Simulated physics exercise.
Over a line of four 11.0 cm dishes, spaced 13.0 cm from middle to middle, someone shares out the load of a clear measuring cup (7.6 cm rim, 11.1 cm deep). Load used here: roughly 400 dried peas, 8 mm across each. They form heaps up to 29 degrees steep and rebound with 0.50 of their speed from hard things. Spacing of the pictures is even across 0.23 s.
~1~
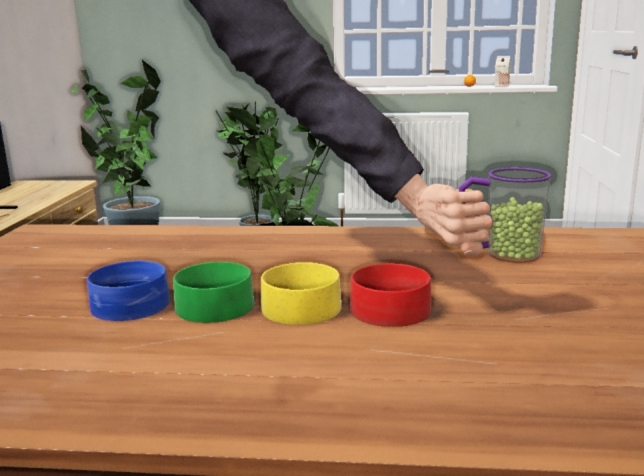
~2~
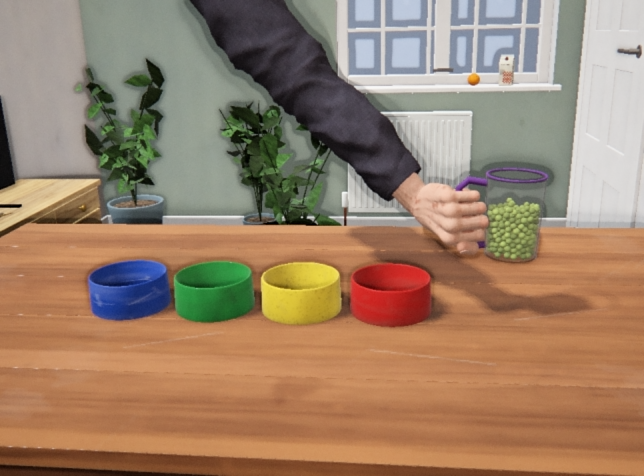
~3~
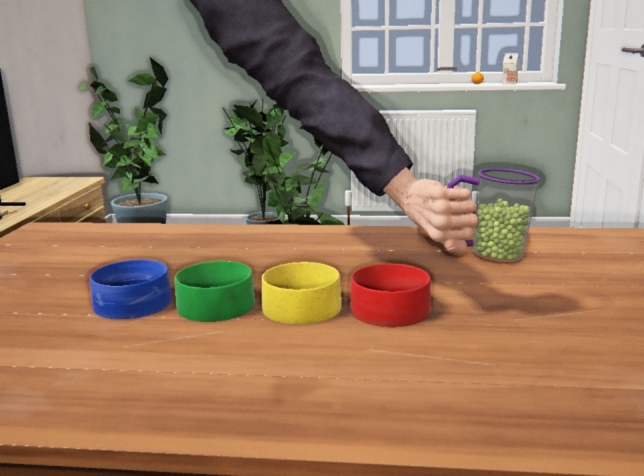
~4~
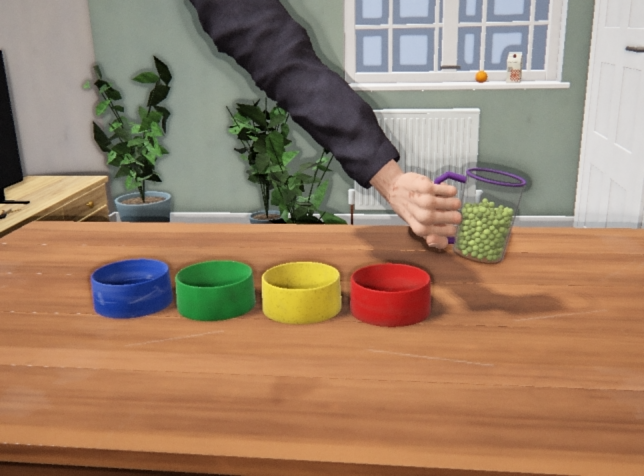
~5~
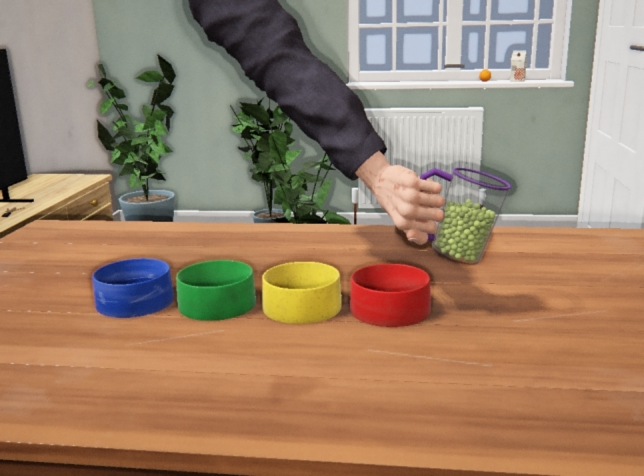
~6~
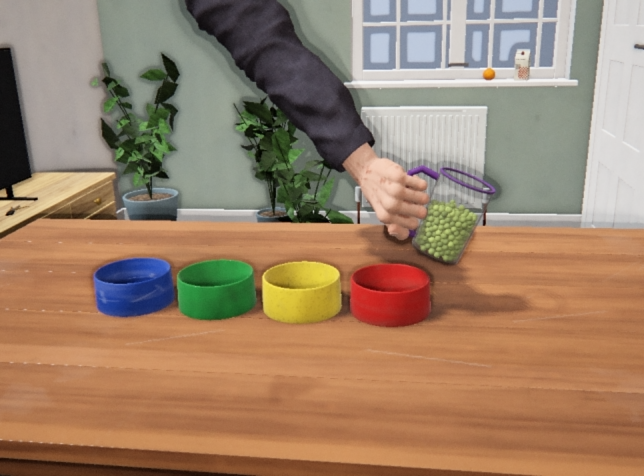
A hand moves a clear cup of green peas left across the table, gradually tilting it.
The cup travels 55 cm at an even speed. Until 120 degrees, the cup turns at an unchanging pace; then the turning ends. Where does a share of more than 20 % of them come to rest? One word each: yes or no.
Red: No; blue: No; green: Yes; yellow: No; counter: Yes.
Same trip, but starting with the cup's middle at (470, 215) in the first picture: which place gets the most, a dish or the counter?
Most of it lands at blue.
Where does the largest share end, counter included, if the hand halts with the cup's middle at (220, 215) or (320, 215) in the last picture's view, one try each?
Try 1 - yellow; try 2 - red.
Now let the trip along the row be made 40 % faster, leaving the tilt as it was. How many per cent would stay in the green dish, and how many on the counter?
In that case: Green 40, and counter 50.
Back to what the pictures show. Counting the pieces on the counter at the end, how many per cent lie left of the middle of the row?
That works out to close to 100 per cent.
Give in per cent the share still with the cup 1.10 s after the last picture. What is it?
Estimate: Some 20 %.
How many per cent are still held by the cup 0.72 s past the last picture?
Around 85 in a hundred.
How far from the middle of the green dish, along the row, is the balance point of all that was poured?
About 4 cm to its left-hand side.
Then, 0.43 s after the last picture, tilt 78 degrees; cup holds 100 %.
Then, 0.72 s after the last picture, tilt 115 degrees; cup holds 85 %, green 10 %.
Then, 1.10 s after the last picture, tilt 120 degrees; cup holds 20 %, blue 10 %, green 45 %.
In the end, red 0 %, blue 10 %, green 50 %, yellow 0 %, counter 45 %.
